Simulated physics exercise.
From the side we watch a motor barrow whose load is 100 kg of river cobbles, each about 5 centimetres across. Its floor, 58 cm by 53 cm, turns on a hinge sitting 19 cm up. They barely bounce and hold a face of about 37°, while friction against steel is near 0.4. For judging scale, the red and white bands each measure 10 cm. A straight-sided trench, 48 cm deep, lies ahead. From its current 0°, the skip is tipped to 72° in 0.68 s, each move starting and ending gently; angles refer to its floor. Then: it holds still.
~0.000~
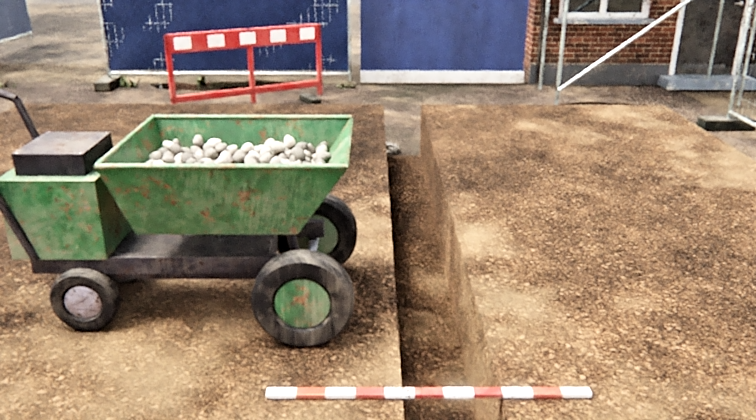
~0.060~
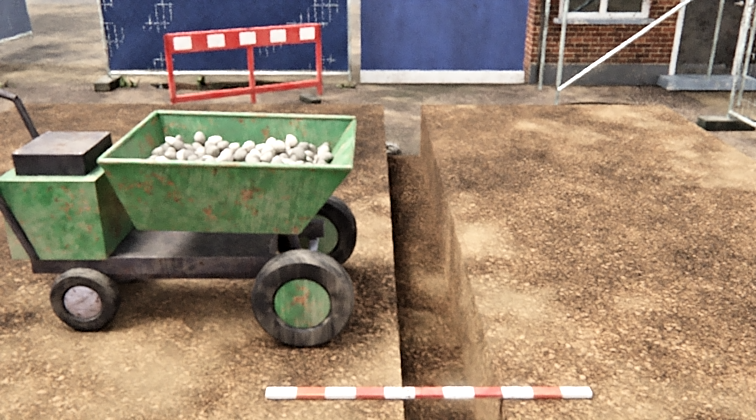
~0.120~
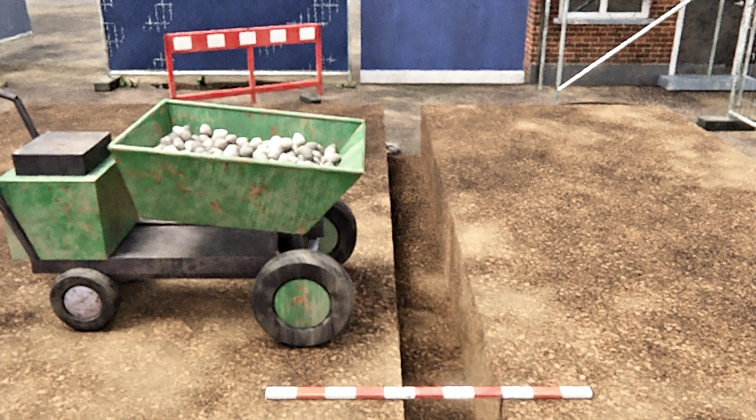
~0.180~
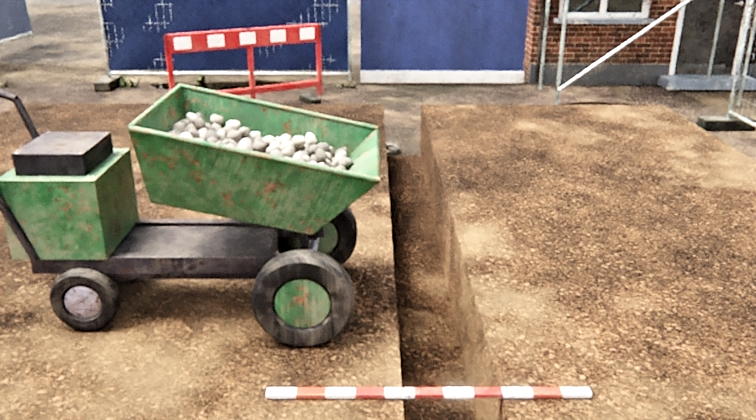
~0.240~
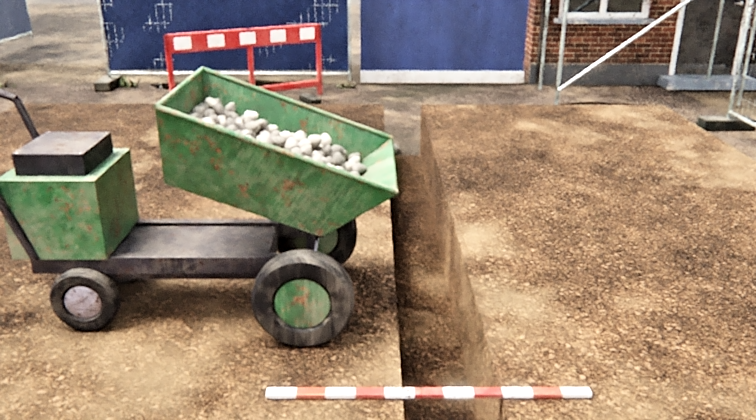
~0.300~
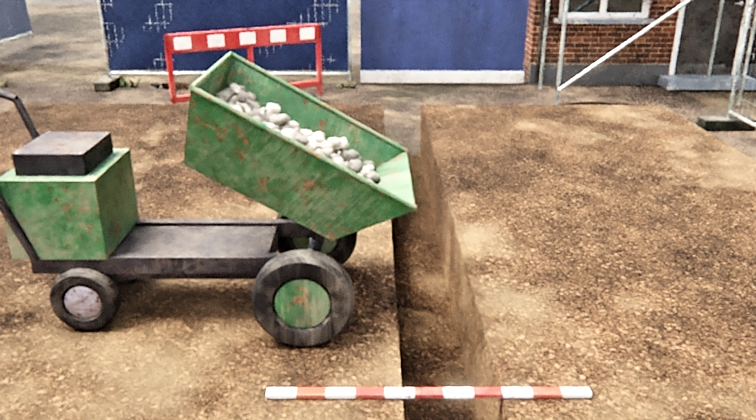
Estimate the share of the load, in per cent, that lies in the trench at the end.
I would say 37 per cent of the load lies in the trench at the end.
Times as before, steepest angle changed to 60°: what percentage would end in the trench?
In that case around 25 percent.
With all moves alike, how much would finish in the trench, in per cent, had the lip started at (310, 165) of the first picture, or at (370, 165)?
Around 70 and then 25 percent.
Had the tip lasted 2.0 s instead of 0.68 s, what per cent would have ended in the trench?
That would give about 55 percent.
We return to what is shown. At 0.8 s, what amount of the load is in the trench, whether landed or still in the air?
5 per cent, give or take.
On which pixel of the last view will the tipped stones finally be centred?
Roughly at pixel (511, 297).
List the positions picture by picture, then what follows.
In the first frame, lip at (347, 167), floor tilted 0°, highest stones at (245, 151).
In the second frame, the skip is at 2°, its lip at (351, 168); the top of the load is at (223, 147); the stones move at 0.4 m/s on average.
In the third frame, lip at (362, 173), floor tilted 6°, highest stones at (194, 138); the stones move at 0.8 m/s on average.
In the fourth frame, lip at (379, 181), floor tilted 12°, highest stones at (193, 126); the stones move at 1.1 m/s on average.
In the fifth frame, the skip is at 21°, its lip at (397, 193); the top of the load is at (208, 112); the stones move at 1.3 m/s on average.
In the sixth frame, the skip is at 30°, its lip at (416, 209); the top of the load is at (232, 98); the stones move at 1.4 m/s on average.
After 0.5 s the floor is at 61°; 100 % in the skip; the foremost stones are at (424, 239).
After 0.8 s the floor is at 72°; 80 % in the skip, 6 % in the trench, 15 % past the trench; the foremost stones are at (524, 304).
After 1.1 s the floor is at 72°; 21 % in the skip, 16 % in the trench, 64 % past the trench; the foremost stones are at (683, 300).
After 3.1 s the floor is at 72°; 0 % in the skip, 37 % in the trench, 63 % past the trench; the foremost stones are past the picture's edge.
